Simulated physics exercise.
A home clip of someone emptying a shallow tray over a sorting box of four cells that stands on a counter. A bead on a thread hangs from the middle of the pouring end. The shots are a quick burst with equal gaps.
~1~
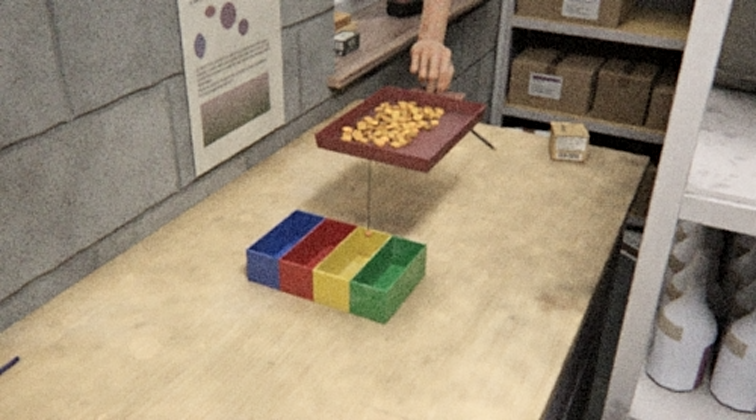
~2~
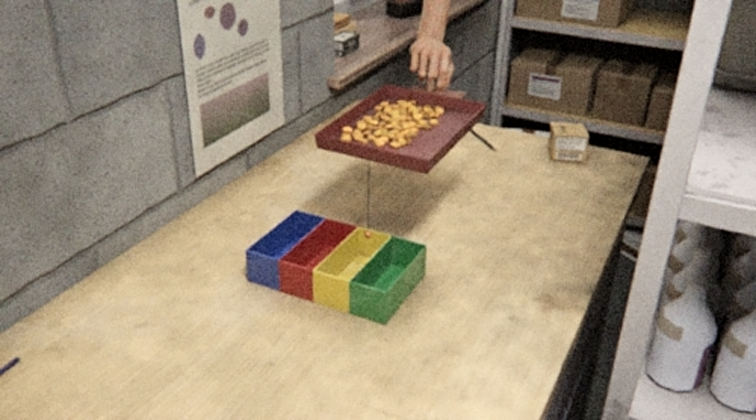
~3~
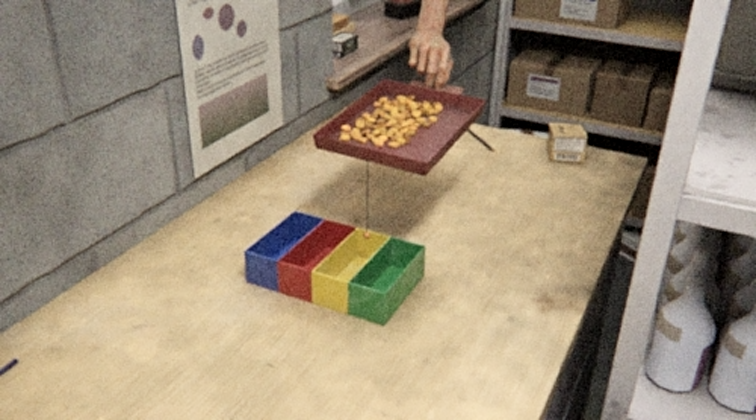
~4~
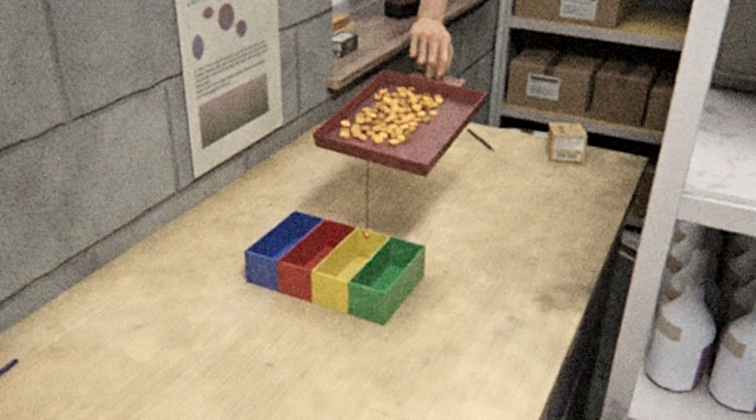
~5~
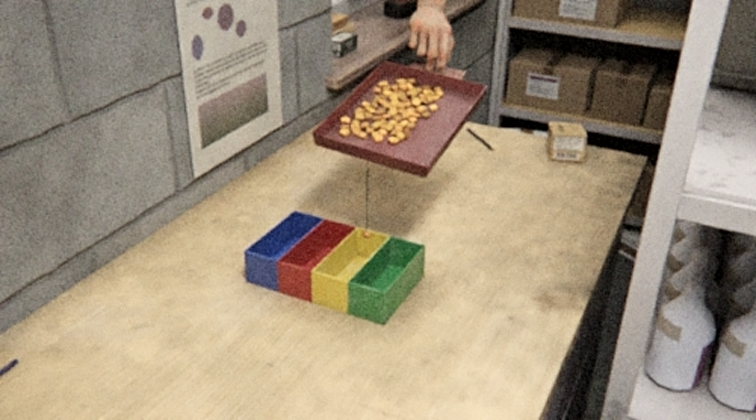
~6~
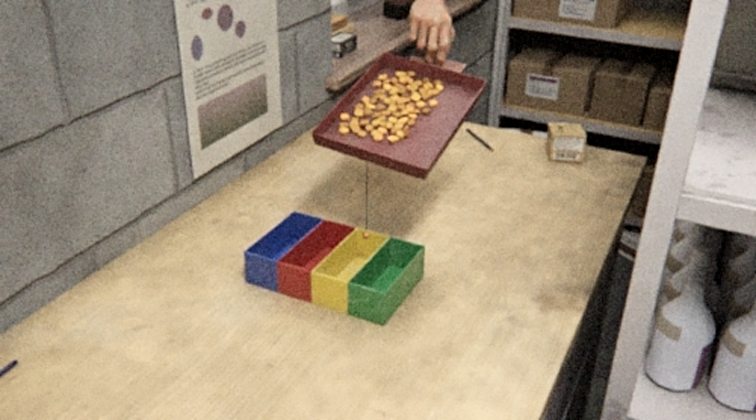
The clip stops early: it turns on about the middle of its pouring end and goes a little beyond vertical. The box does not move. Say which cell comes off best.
The green one ends fullest.
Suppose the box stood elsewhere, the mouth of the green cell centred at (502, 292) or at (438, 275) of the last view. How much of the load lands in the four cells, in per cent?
First some 90, then 100 per cent.
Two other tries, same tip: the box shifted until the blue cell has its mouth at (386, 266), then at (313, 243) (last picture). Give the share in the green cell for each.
Near 0 % and 50 %.
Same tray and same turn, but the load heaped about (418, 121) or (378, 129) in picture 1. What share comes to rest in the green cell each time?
In turn 60 and 50 in a hundred.
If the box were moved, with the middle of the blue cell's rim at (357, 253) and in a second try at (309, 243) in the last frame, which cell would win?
First red, then green.
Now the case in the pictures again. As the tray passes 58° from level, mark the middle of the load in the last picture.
Close to (399, 147).
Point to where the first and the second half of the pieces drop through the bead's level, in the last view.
Early half (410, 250), late half (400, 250).
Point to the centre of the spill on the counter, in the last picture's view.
At about (441, 313).
Shortly afterwards, tray tipped steeply; the whole lot on the tray.
Next, tray tipped right over; the bulk on the tray; a little in the green cell; only a few in the yellow cell; a little falling or outside the box.
Some moments later, tray tipped past a quarter turn; near a third in the green cell; a little in the yellow cell; only a few in the red cell; near half falling or outside the box.
In the end, tray tipped past a quarter turn; near a third in the green cell; a little in the yellow cell; only a few in the red cell; none at all in the blue cell; near half outside the box.
